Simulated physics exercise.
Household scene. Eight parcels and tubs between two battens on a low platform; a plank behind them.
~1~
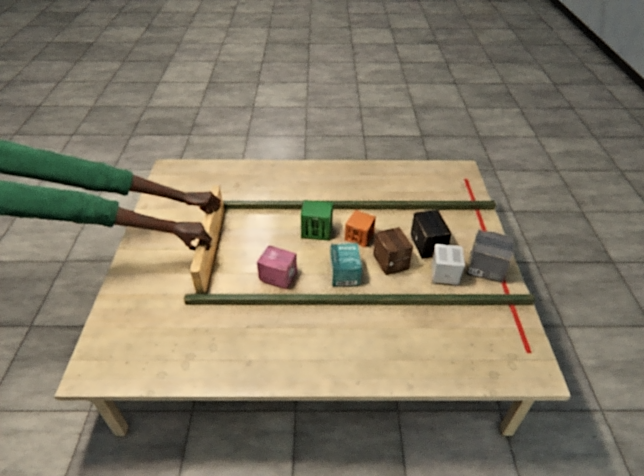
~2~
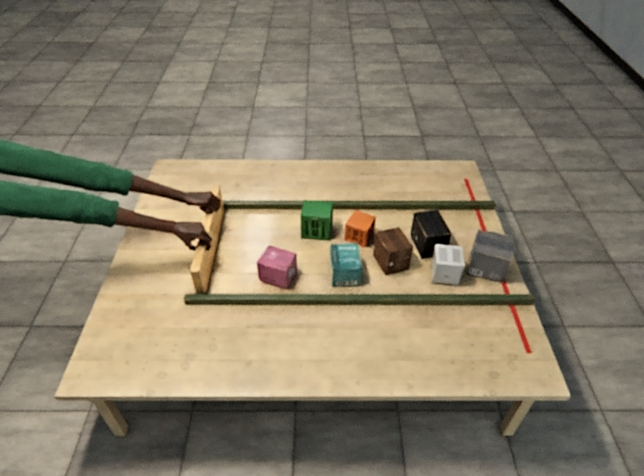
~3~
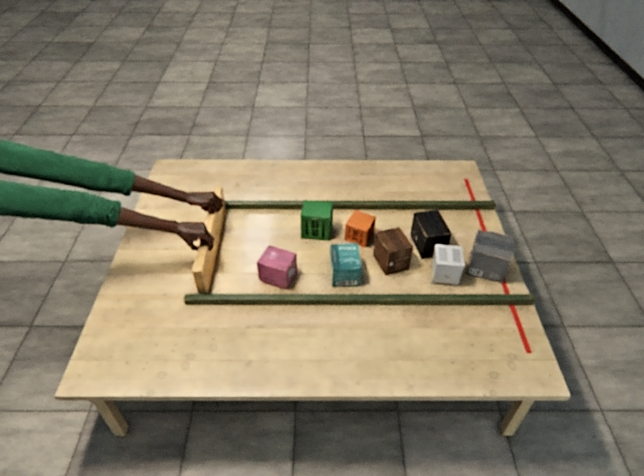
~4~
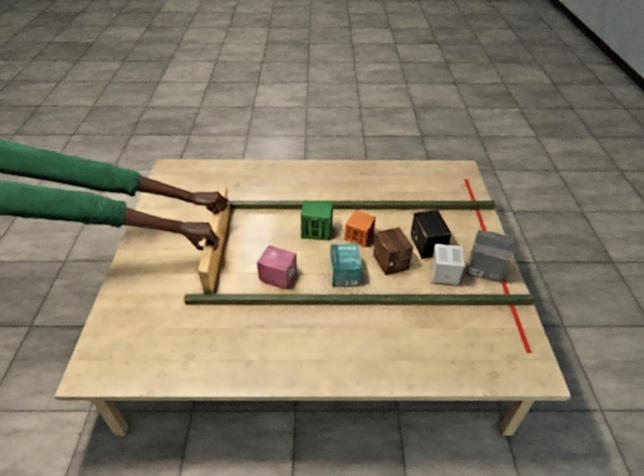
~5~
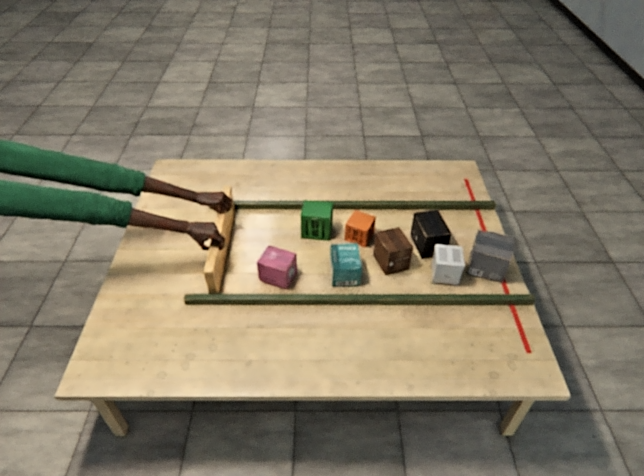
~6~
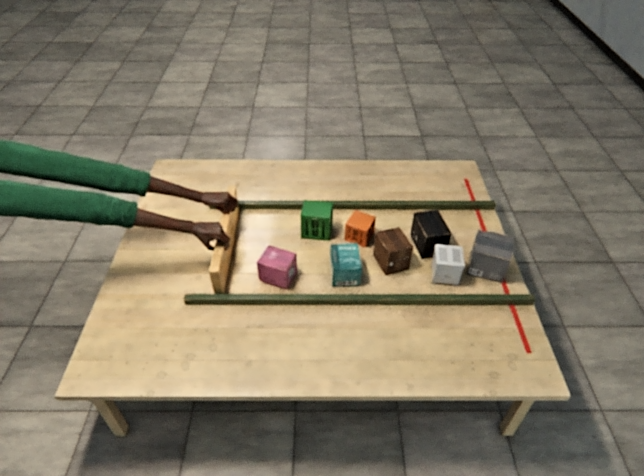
On a low wooden table, green-sleeved arms sliding a plank slightly right between two battens, the eight coloured boxes staying still.
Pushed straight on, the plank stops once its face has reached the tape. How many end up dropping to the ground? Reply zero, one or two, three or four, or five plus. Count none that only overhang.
Five plus.
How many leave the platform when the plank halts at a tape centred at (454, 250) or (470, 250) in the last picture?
You'd count 3 the first time and 4 the second.
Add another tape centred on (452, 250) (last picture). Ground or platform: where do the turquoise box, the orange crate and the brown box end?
Here's how it goes: The turquoise box stays where it is, the orange crate stays where it is, and the brown box stays where it is.
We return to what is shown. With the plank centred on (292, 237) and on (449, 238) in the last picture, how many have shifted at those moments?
That makes 1 at the first spot and 8 at the second.
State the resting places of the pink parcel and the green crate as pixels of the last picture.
Positions - first (520, 266), then (502, 220).
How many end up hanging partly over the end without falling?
So the number is 2.
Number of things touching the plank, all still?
2.
Early on, none off yet; grey box at rest near (490, 256); white tote at rest near (447, 265); black parcel at rest near (430, 234).
Finally, the number that fall off is five or more; lost, turquoise box, orange crate, brown box, black parcel, white tote and grey box.
